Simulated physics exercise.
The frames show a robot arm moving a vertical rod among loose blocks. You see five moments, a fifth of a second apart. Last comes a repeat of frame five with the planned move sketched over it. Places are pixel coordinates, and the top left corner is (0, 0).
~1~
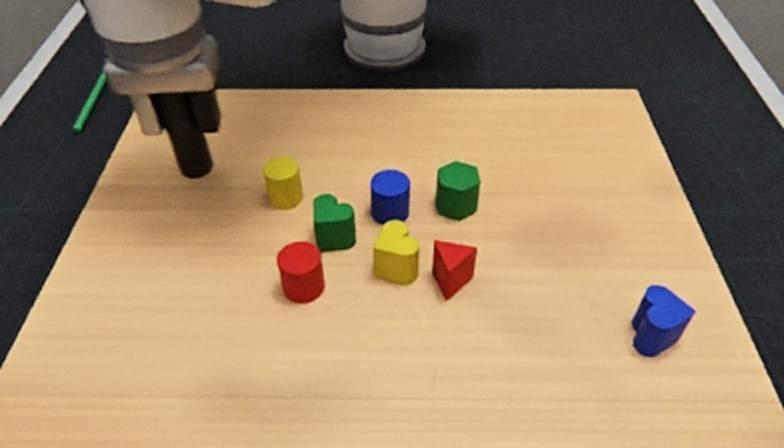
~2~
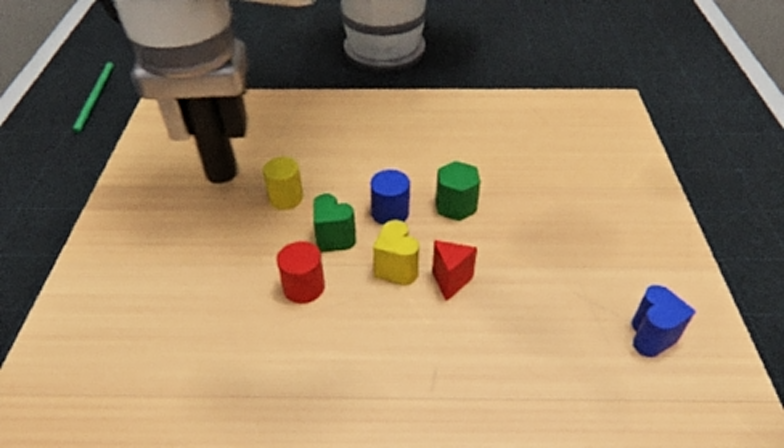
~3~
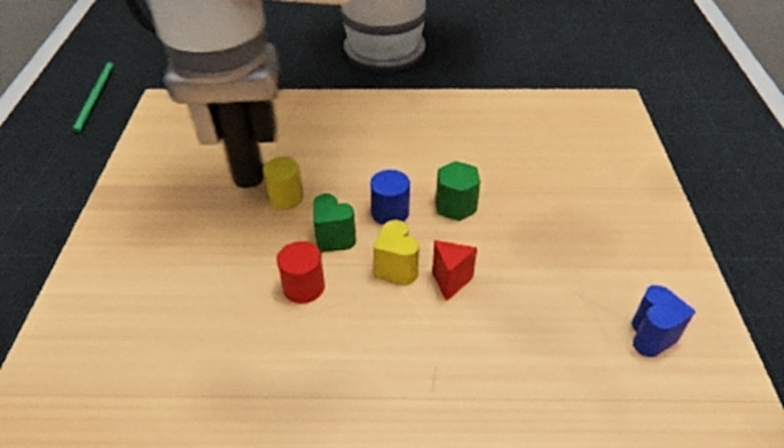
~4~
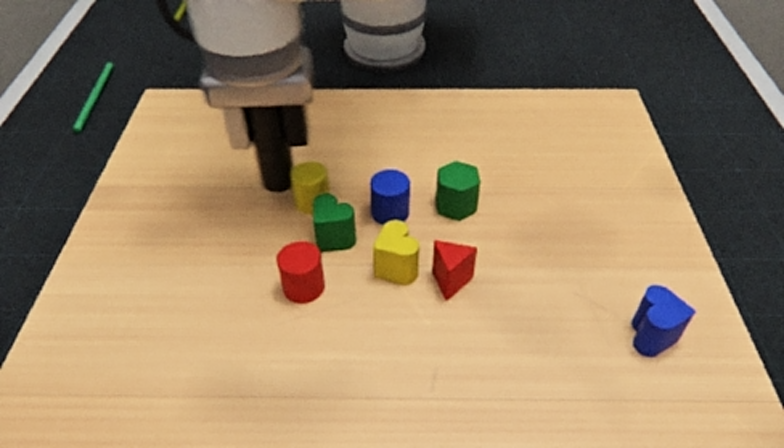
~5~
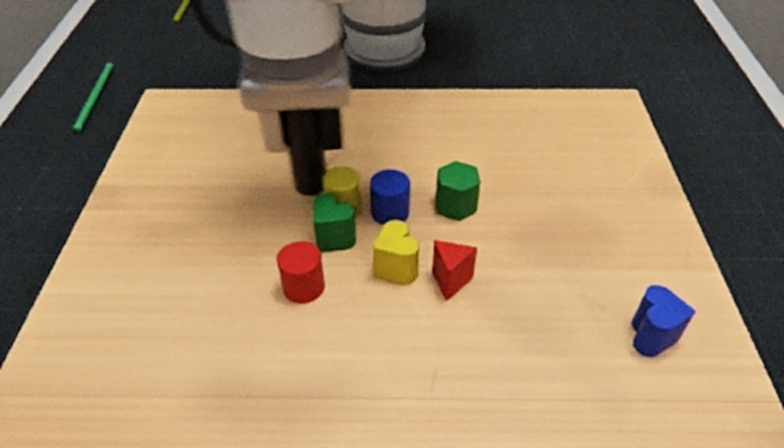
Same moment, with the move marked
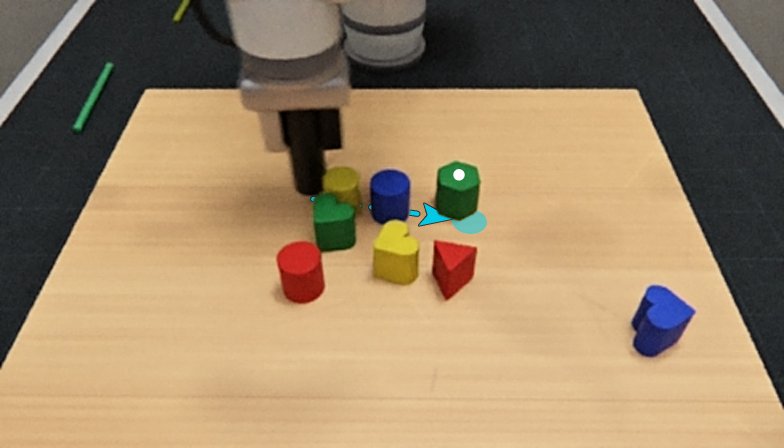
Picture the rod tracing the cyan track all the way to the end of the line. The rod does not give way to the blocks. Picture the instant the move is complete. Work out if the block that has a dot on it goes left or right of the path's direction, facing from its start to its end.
It is pushed towards the left-hand side.
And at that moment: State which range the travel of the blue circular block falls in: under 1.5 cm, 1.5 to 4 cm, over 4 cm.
If I had to pick, the blue circular block travels beyond 4 cm here.
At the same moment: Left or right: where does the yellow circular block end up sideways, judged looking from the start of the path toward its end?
Out to the right.
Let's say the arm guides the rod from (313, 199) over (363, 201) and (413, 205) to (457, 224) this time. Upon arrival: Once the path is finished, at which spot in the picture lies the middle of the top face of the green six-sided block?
When the path ends, it will be at (493, 179).
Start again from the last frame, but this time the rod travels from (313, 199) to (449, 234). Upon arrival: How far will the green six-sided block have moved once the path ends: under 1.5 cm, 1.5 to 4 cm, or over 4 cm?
Answer: Less than 1.5 cm.
Path on the board, in a line from (313, 199) to (469, 221); the dot is on the green six-sided block.
What follows on the original path. One third of the way, rod (363, 192); yellow circular block (387, 193); blue circular block (427, 191).
Two thirds of the way, rod (417, 199); yellow circular block (411, 209); blue circular block (451, 203).
At the end, rod (471, 207); green heart-shaped block in place; yellow circular block (411, 209); blue circular block (481, 218); green six-sided block (492, 168), turned 65° anticlockwise.
